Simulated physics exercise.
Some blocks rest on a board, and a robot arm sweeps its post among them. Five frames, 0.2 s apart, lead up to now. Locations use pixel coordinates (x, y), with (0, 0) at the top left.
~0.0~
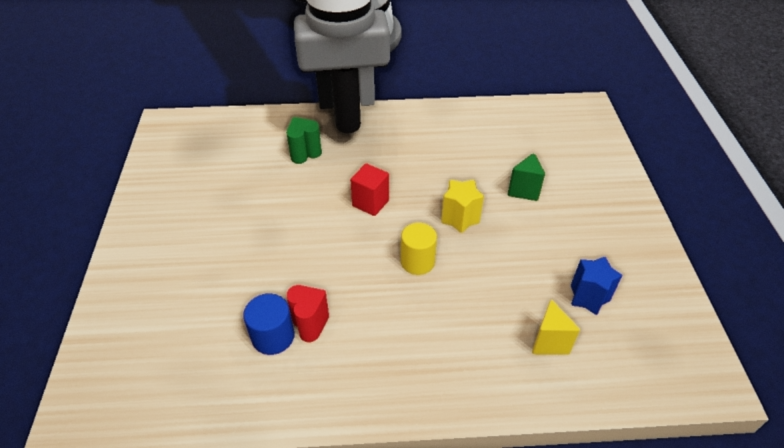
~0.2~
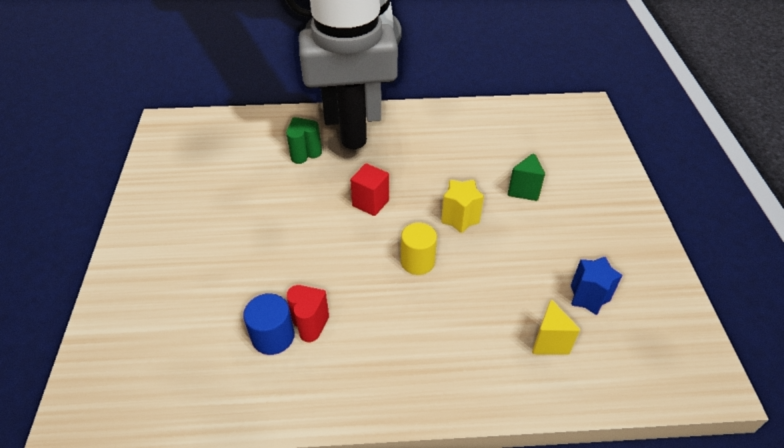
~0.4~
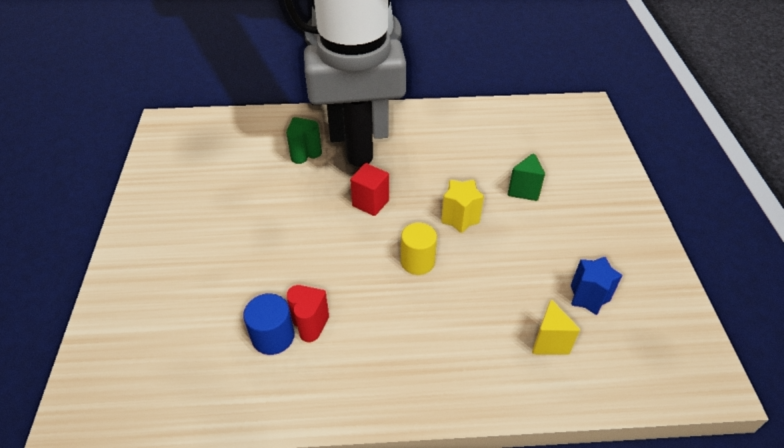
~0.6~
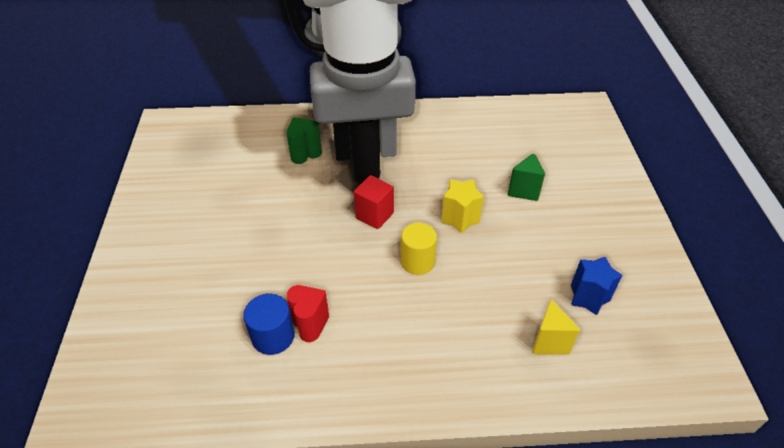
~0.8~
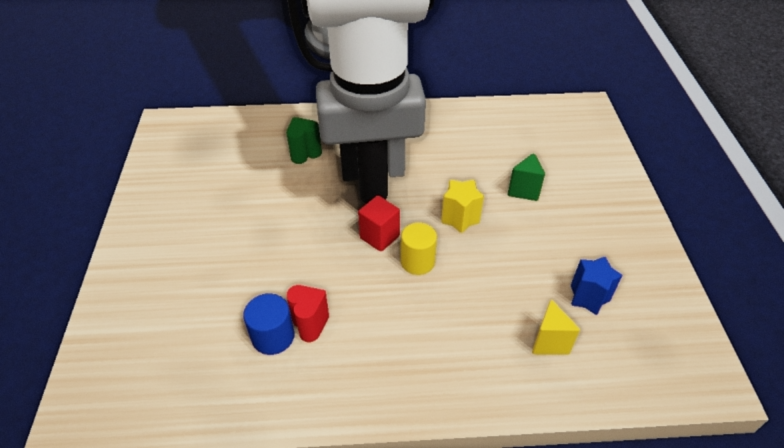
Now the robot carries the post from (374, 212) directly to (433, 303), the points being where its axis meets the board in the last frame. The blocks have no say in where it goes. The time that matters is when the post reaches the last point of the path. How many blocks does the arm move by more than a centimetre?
Here I'd predict two blocks moving more than 1 cm.
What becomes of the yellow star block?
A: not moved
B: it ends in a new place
Option A.
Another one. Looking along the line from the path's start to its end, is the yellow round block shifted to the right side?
No, I don't think so.
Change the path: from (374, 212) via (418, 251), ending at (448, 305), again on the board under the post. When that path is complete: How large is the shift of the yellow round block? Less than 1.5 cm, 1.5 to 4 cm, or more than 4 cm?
If I had to pick, the yellow round block travels beyond 4 cm here.
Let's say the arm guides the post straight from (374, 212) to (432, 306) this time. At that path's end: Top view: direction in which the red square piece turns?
Short answer: Clockwise.
On the path given first. One third of the way, post (393, 226); red square piece (383, 238), turned 45° clockwise; yellow round block (422, 237).
Two thirds of the way, post (413, 257); red square piece (384, 257), turned 120° clockwise; yellow round block (445, 256).
At the end, post (434, 289); red square piece (384, 257), turned 120° clockwise; yellow round block (470, 273); yellow star block not moved.
